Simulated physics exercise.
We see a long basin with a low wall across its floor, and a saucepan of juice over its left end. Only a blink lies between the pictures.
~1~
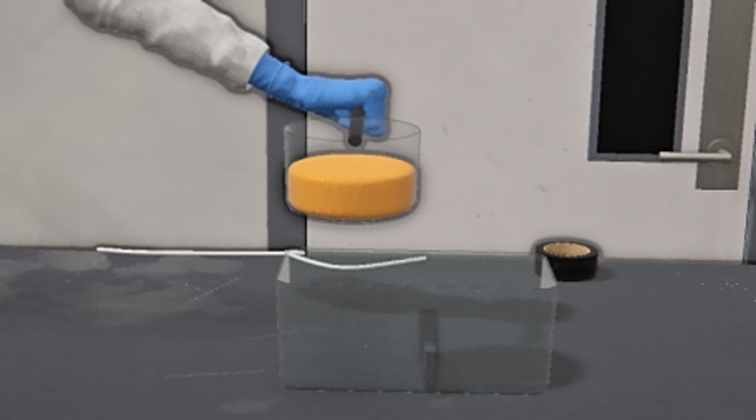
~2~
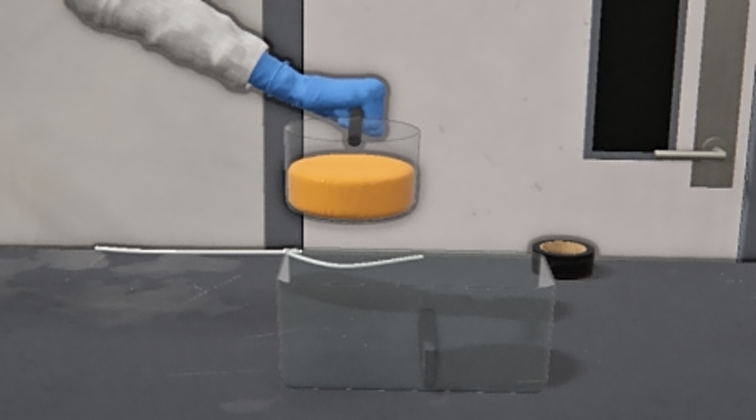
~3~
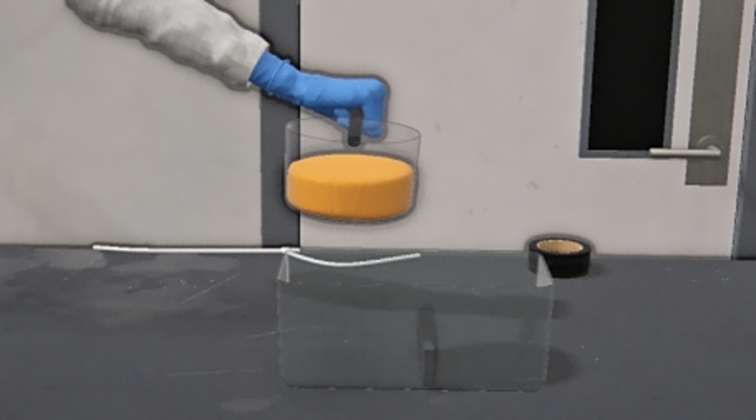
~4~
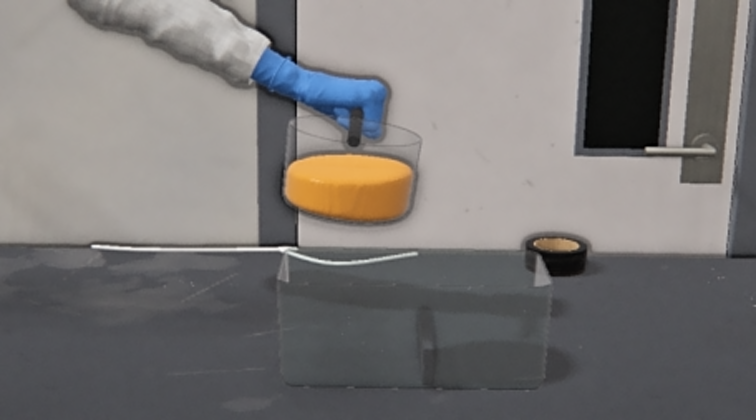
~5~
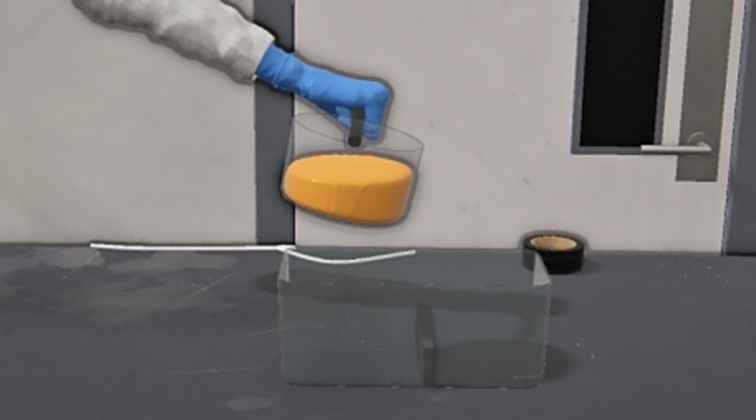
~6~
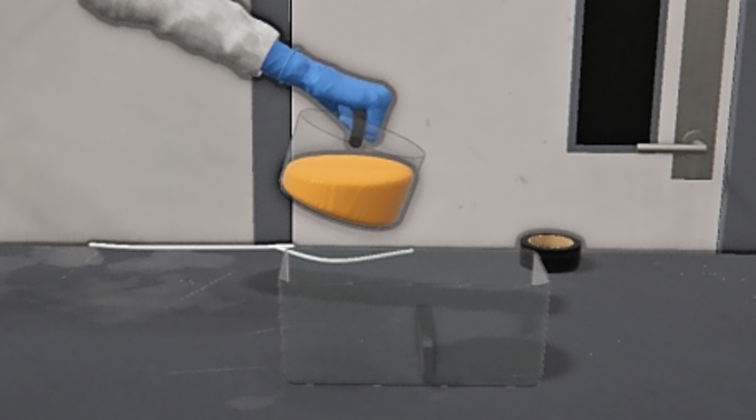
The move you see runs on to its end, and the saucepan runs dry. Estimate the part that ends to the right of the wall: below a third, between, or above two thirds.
It comes to above two thirds.
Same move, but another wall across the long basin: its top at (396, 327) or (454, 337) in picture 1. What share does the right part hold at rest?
First some 100, then 45 per cent.
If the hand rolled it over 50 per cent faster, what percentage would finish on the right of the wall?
About 70 per cent.
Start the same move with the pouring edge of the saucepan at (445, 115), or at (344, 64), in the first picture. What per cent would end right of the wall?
In turn 95 and 5 in a hundred.
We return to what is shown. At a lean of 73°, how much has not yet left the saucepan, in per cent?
Some 70 per cent.
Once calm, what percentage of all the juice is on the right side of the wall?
Near 80 %.
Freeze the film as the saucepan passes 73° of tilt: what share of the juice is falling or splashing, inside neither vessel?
Near 25 %.
A moment on, the tilt is 73° and 69 per cent is still to pour, 0 is left of the wall and 7 right of it.
Next, the tilt is 103° and 16 per cent is still to pour, 9 is left of the wall and 65 right of it.
Then the tilt is 108° and 1 per cent is still to pour, 20 is left of the wall and 79 right of it.
Later the tilt is 108° and 0 per cent is still to pour, 20 is left of the wall and 79 right of it.
At rest 20 per cent lies left of the wall, 79 right of it and 0 outside.
